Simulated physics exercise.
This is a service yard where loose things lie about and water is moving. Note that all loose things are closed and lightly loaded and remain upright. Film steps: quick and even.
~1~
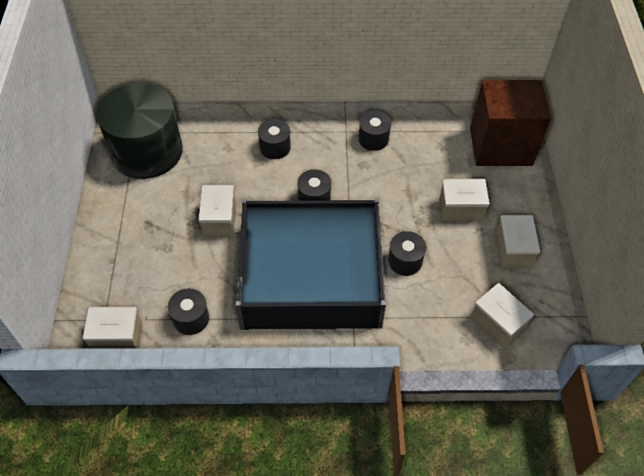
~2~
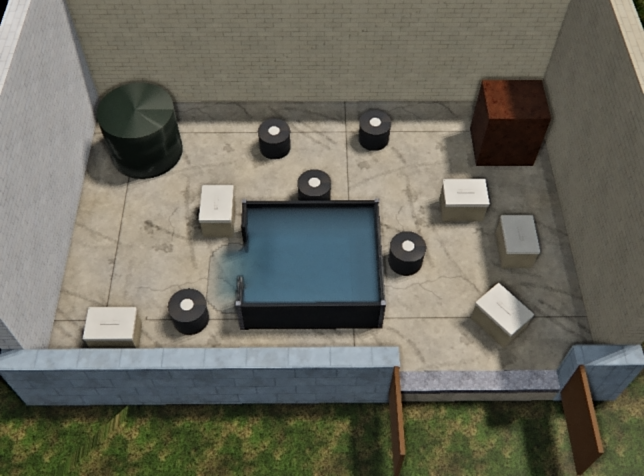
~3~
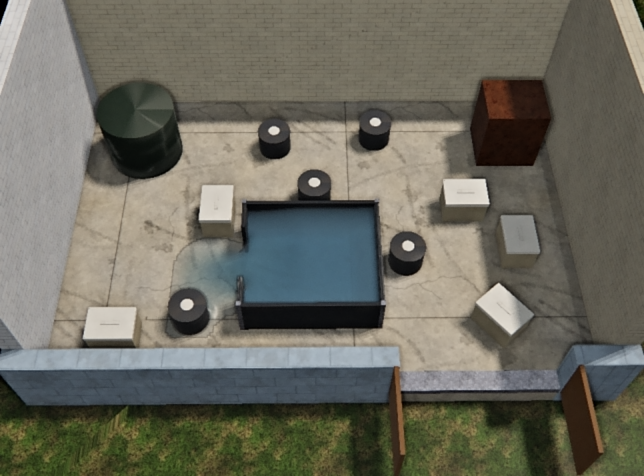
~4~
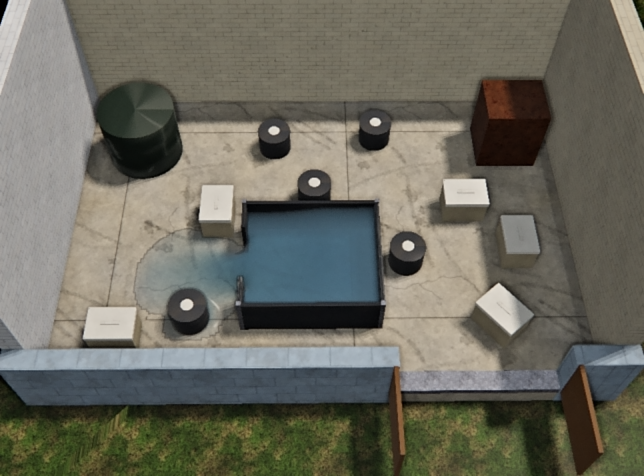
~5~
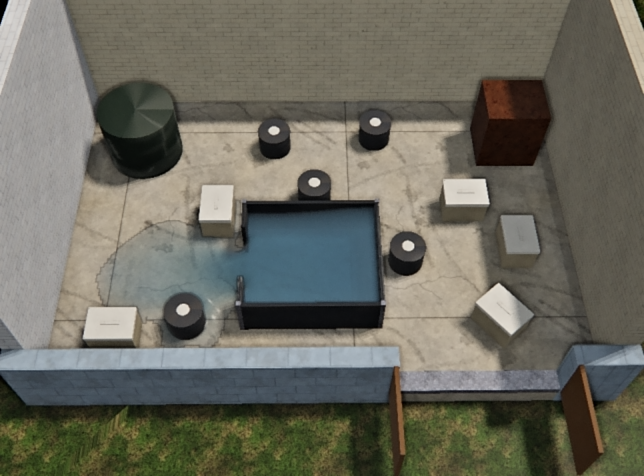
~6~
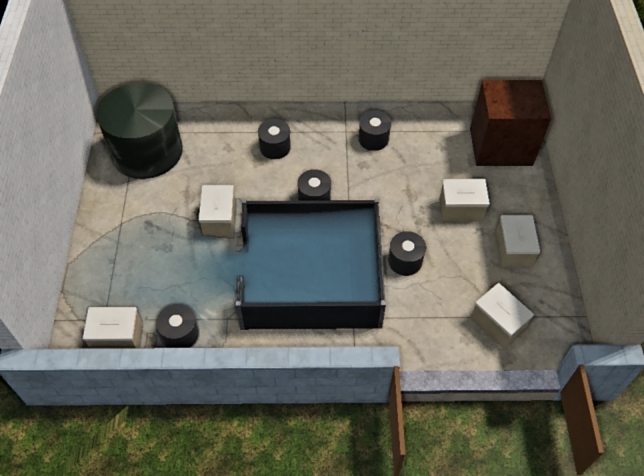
Water pours from the tank's left side across the paved yard, nudging one dark tub slightly.
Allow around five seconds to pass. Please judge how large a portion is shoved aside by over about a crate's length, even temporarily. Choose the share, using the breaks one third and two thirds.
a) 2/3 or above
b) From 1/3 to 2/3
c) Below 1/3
c, below 1/3.
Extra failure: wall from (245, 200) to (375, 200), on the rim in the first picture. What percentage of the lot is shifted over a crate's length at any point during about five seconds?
It comes to roughly 50 %.
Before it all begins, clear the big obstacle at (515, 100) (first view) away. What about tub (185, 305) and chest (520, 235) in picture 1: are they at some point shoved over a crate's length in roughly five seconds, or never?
In order: Got displaced, then stayed put.
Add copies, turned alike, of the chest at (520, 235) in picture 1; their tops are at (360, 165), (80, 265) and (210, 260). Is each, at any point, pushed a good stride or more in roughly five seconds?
Each in turn: Stays in place, pushed clear, pushed clear.
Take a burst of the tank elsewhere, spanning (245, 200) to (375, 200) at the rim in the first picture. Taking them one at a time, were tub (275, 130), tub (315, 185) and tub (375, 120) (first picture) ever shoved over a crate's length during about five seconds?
One after another: Goes the distance, then goes the distance, then goes the distance.
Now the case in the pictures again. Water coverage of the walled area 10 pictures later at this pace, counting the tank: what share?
My answer would be close to 30 per cent.
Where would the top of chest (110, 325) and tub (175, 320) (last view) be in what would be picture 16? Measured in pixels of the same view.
I'd say around (64, 318) for the first and around (113, 336) for the second.
A moment on, 1 of 10 are well off their spots; 0 afloat.
Next, 1 of 10 are well off their spots; 2 afloat.
Later, 1 of 10 are well off their spots; 2 afloat.
In the end, 1 of 10 are well off their spots, and 1 have been at some point; 2 afloat.
